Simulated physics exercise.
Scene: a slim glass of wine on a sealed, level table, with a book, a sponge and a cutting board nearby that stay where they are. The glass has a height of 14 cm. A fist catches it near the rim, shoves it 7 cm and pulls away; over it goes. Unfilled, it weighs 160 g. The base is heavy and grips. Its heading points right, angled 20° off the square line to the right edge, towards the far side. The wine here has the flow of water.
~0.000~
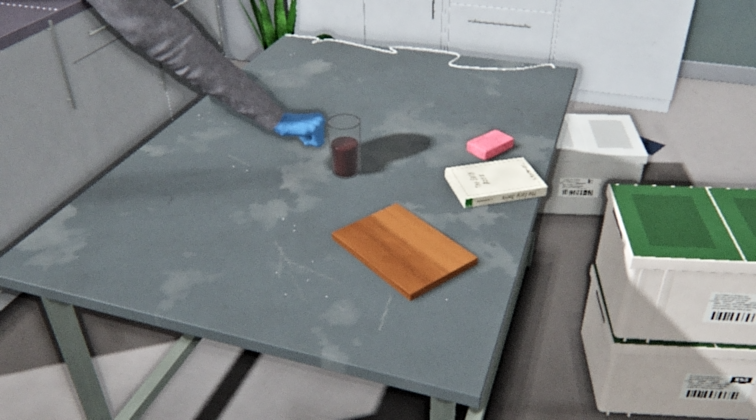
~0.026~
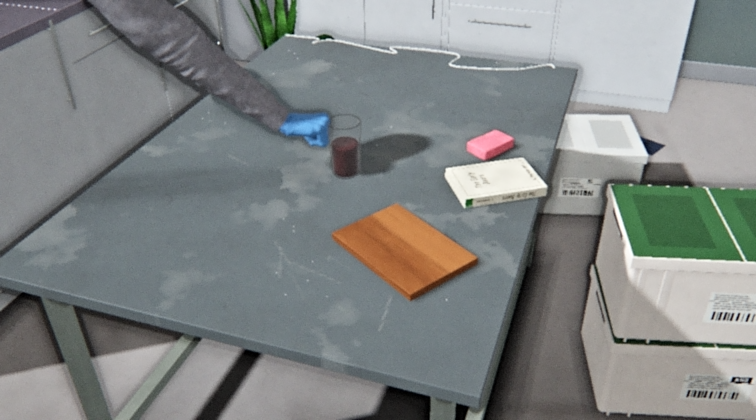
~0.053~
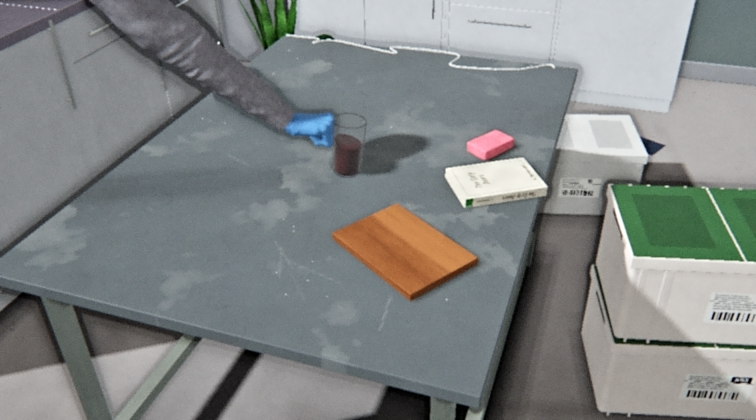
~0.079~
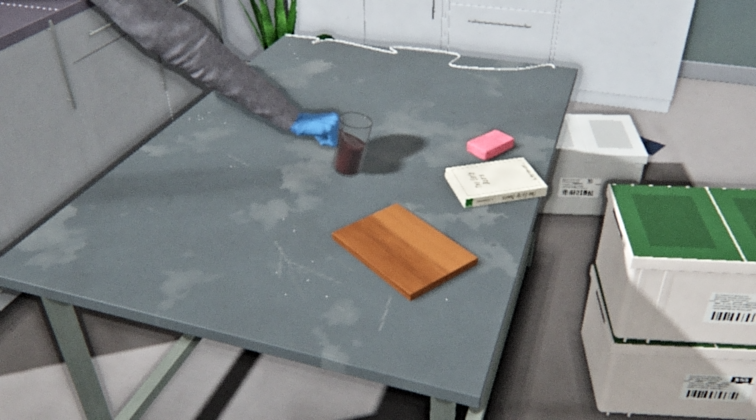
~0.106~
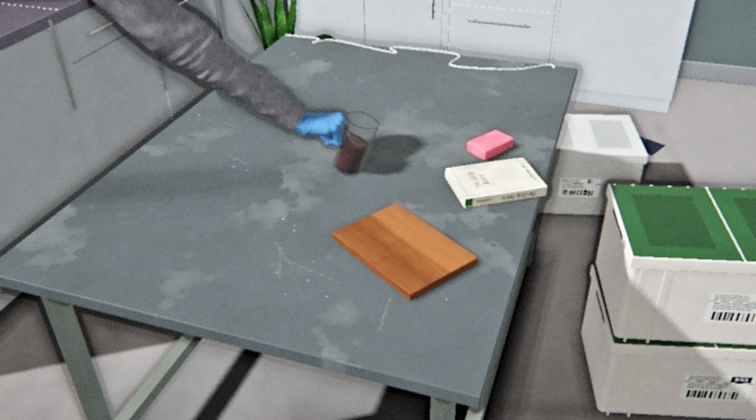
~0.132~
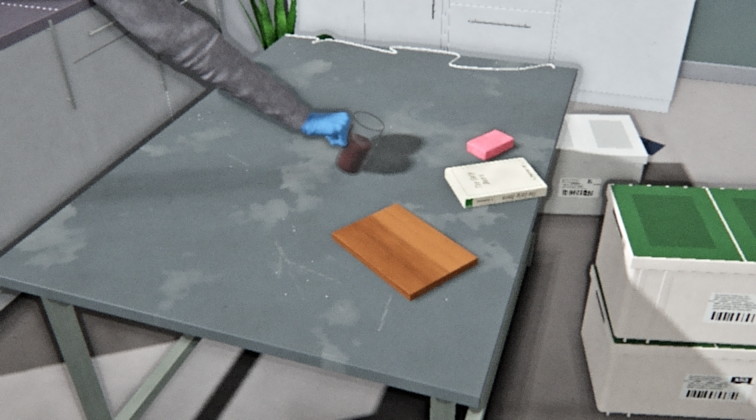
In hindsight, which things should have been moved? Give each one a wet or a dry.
Book: Wet; sponge: Wet; cutting board: Wet.
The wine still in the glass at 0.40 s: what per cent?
About 78 per cent.
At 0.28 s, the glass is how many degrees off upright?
It leans roughly 62° from upright.
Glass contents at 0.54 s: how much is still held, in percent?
Estimate: Around 40 in a hundred.
After 0.28 s the tilt is 63° and 100 per cent is in the glass, 0 has run off the table; wet so far, nothing.
After 0.40 s the tilt is 88° and 78 per cent is in the glass, 0 has run off the table; wet so far, book.
After 0.54 s the tilt is 88° and 41 per cent is in the glass, 0 has run off the table; wet so far, book, sponge.
After 0.78 s the tilt is 88° and 22 per cent is in the glass, 6 has run off the table; wet so far, book, sponge, cutting board.
In the end 7 per cent is in the glass, 32 has run off the table; wet so far, book, sponge, cutting board.
